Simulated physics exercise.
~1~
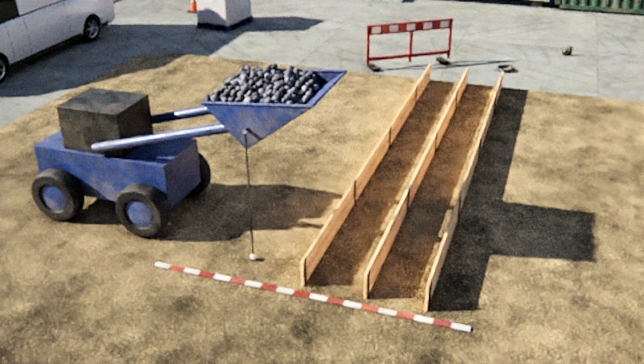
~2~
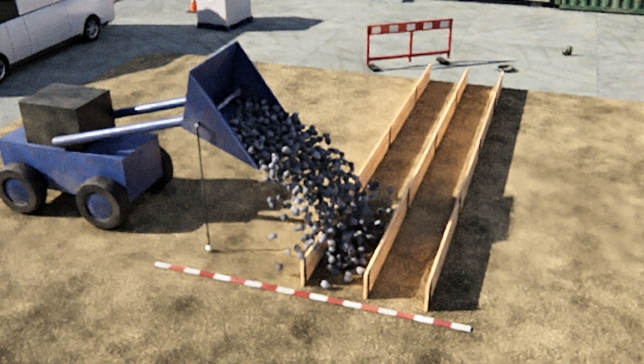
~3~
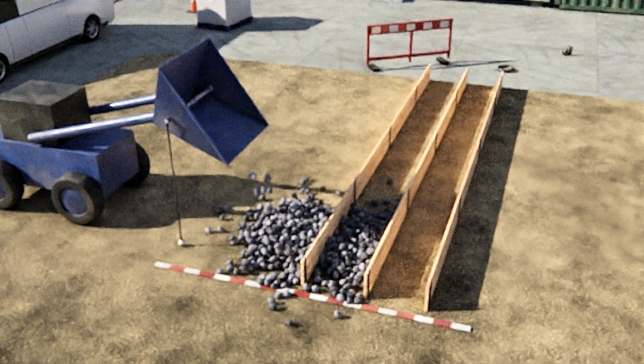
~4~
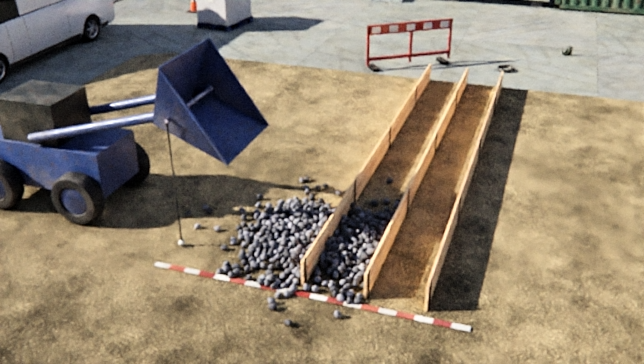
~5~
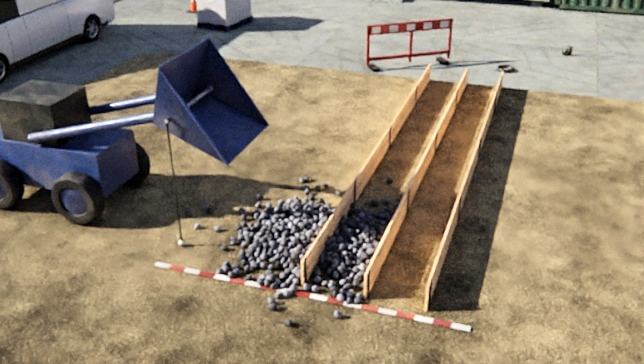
At first, a blue loader holds a raised bucket heaped with smooth dark stones, just left of two long bays formed by three wooden boards on sandy ground. The machine draws back to the left as its bucket tips steeply toward the boards. The stones pour out in a dense stream, landing around the near end of the leftmost board. They spread into a low pile, partly inside the nearer bay and mostly outside it, with a few reaching the red and white striped pole. Finally, the emptied bucket stays tilted and the stones lie still, leaving the farther bay clear.
